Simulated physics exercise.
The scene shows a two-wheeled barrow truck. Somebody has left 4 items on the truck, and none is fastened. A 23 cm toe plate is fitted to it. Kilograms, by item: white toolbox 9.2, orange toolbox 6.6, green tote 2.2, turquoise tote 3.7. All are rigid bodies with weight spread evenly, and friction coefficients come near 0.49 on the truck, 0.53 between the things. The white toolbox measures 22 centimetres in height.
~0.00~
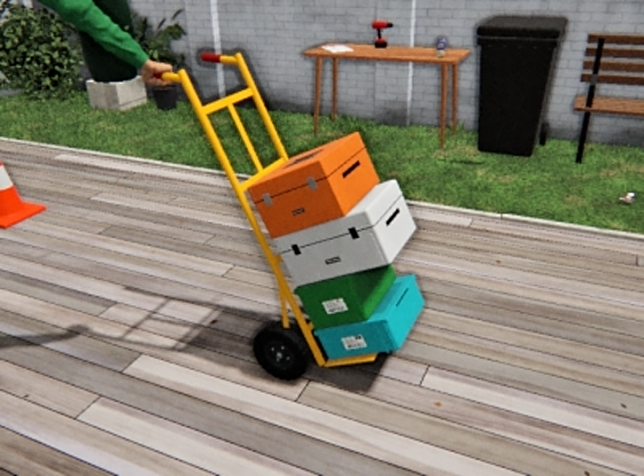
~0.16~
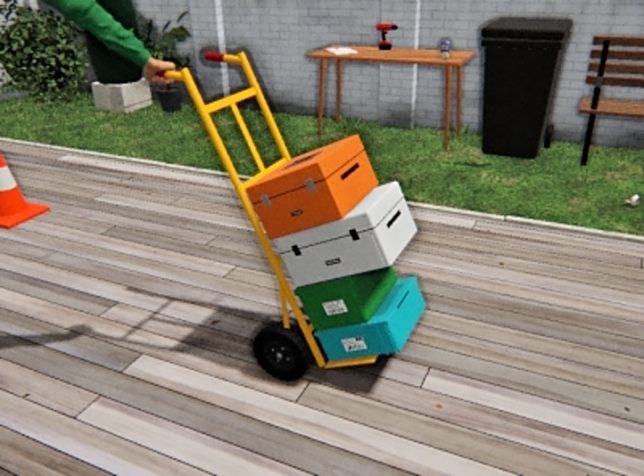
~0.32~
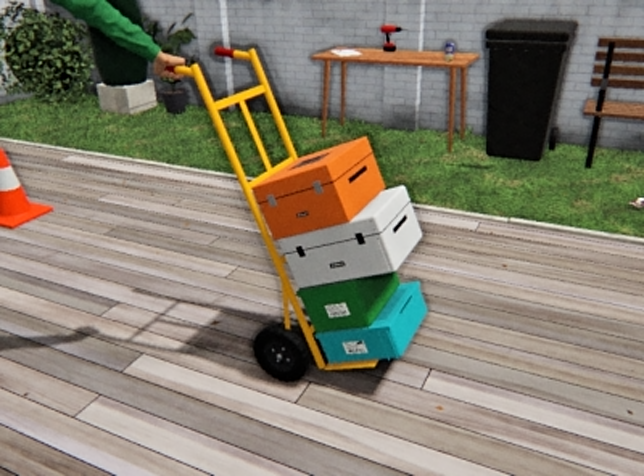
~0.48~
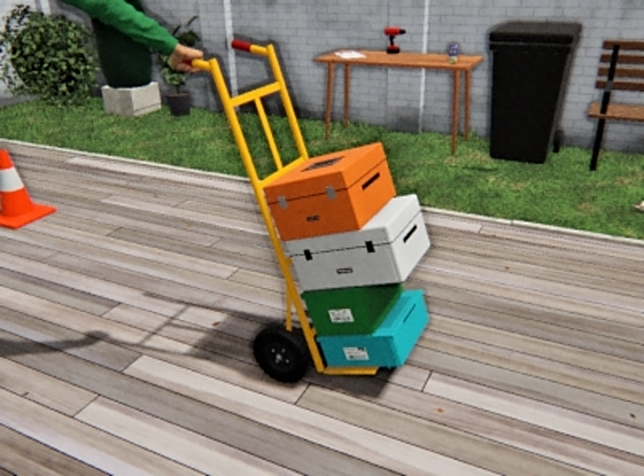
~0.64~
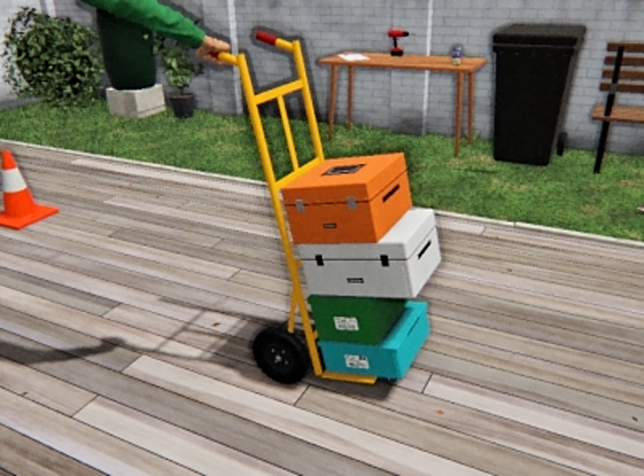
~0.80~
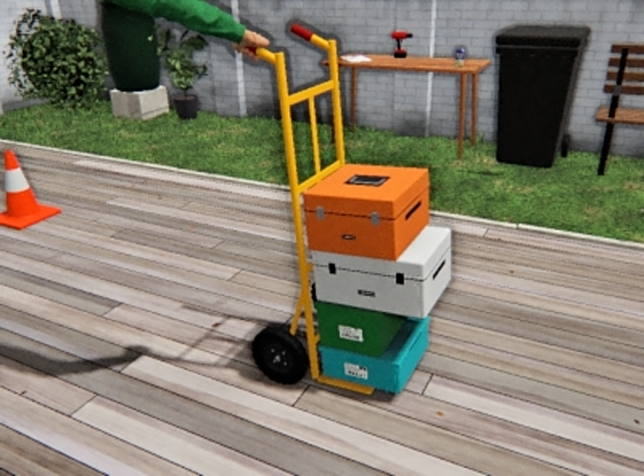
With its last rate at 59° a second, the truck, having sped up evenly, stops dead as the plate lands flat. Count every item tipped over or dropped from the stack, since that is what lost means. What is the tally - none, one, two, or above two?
The tally is above two.
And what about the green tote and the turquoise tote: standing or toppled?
In the last frame the green tote does not stay up and the turquoise tote remains up.
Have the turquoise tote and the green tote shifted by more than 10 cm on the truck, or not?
First the turquoise tote: It stays in position; then the green tote: It departs its position.
After 1.20 s, truck upright; orange toolbox 15° off its base near (418, 223); white toolbox 15° off its base near (412, 278); green tote 15° off its base.
After 1.60 s, truck upright; white toolbox and orange toolbox now dropped from the stack; green tote 51° off its base; turquoise tote 5° off its base.
After 1.70 s, truck upright; green tote 70° off its base.
After 2.00 s, truck upright; green tote upside down; turquoise tote 6° off its base.
In the end (3.2 s), dropped from the stack, white toolbox and orange toolbox; toppled on the truck, green tote; the last one under 10 cm from the start. In the last view, white toolbox near (495, 354), orange toolbox near (560, 382).
